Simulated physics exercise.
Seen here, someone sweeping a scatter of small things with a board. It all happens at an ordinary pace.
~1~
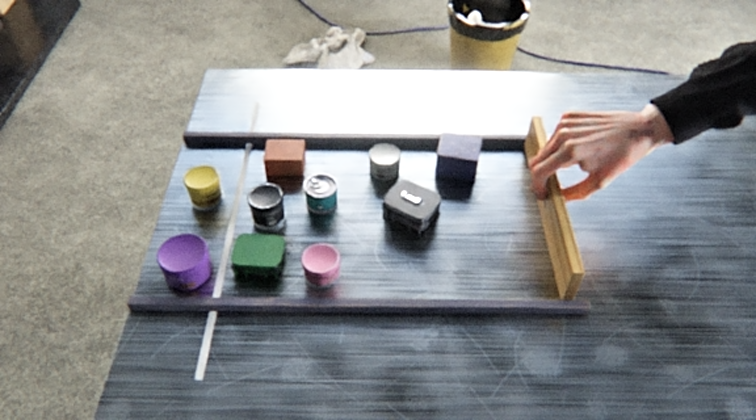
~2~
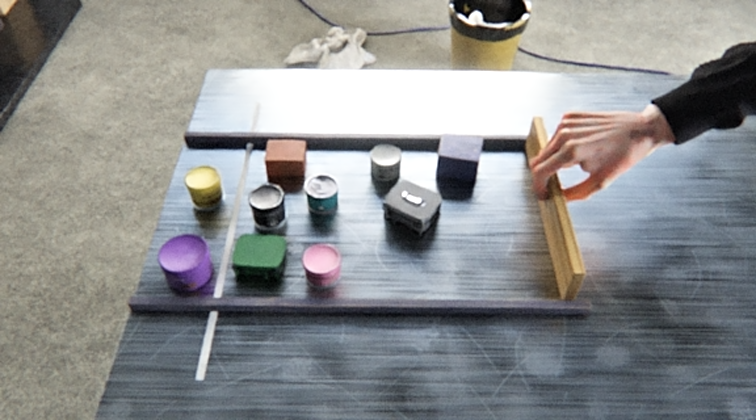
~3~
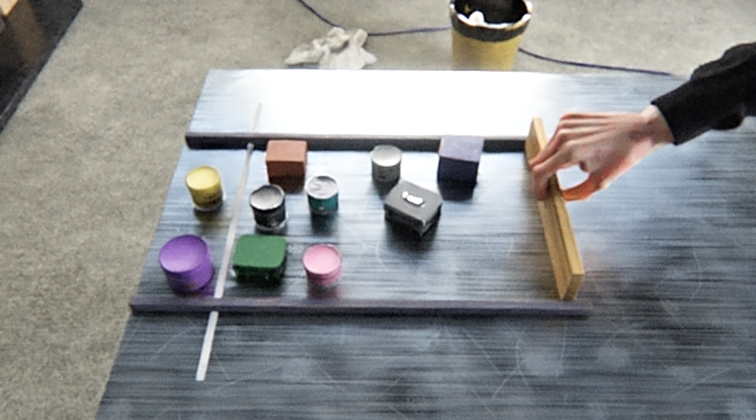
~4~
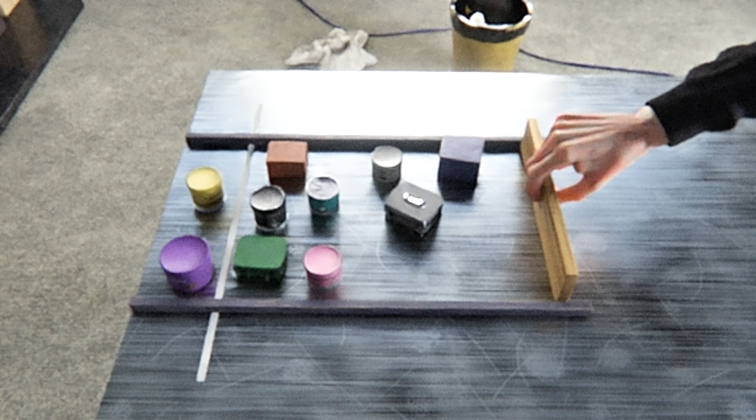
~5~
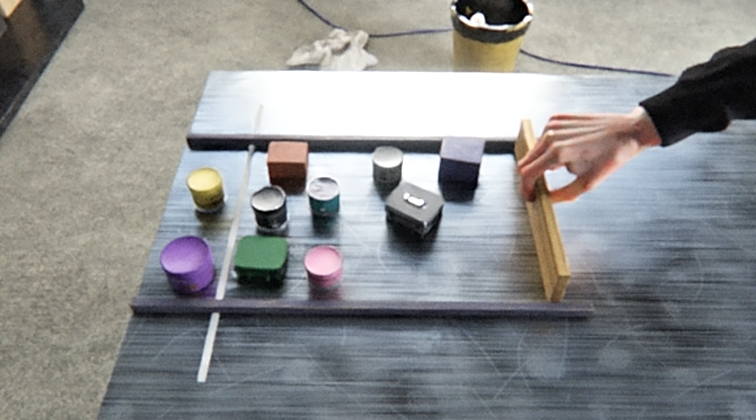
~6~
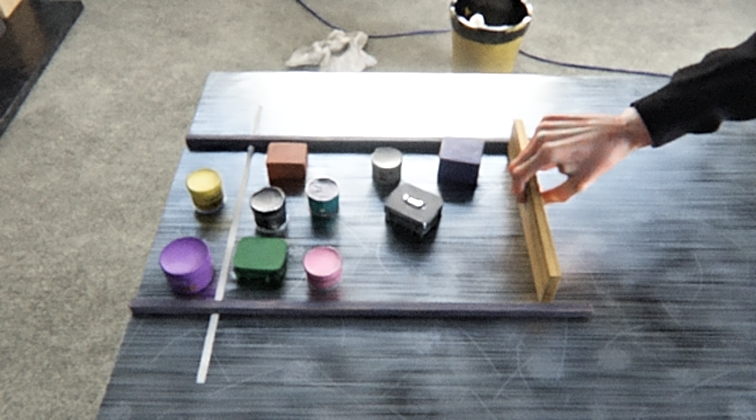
A hand holding a wooden board upright on a dark table, sliding it slightly left toward scattered small tubs, tins and boxes.
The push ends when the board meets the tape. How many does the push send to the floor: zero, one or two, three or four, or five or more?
In the end the number that fall off is one or two.
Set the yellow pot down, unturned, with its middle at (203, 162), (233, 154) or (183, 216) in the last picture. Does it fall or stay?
In turn it tumbles off; tumbles off; tumbles off.
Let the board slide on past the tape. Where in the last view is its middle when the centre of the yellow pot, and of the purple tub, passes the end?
About (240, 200), and (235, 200) for the other.
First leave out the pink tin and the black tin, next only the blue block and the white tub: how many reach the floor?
It would be 0 and 0.
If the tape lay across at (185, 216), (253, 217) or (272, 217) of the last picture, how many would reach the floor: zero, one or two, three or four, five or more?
One after another: At least five; none at all; no fall at all.
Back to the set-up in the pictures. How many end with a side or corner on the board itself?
In contact: 4.
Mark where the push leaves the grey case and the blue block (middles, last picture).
First (209, 219), then (225, 160).
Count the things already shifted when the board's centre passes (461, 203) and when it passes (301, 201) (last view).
At the one place 1, at the other 9.
Early on, none off yet; yellow pot at rest near (207, 191); purple tub at rest near (188, 265); green case at rest near (262, 260).
A while later, none off yet; yellow pot moving near (204, 189); purple tub travelled a little near (167, 267); green case travelled about its own width near (219, 253).
Finally, the number that fall off is one or two; lost, yellow pot.
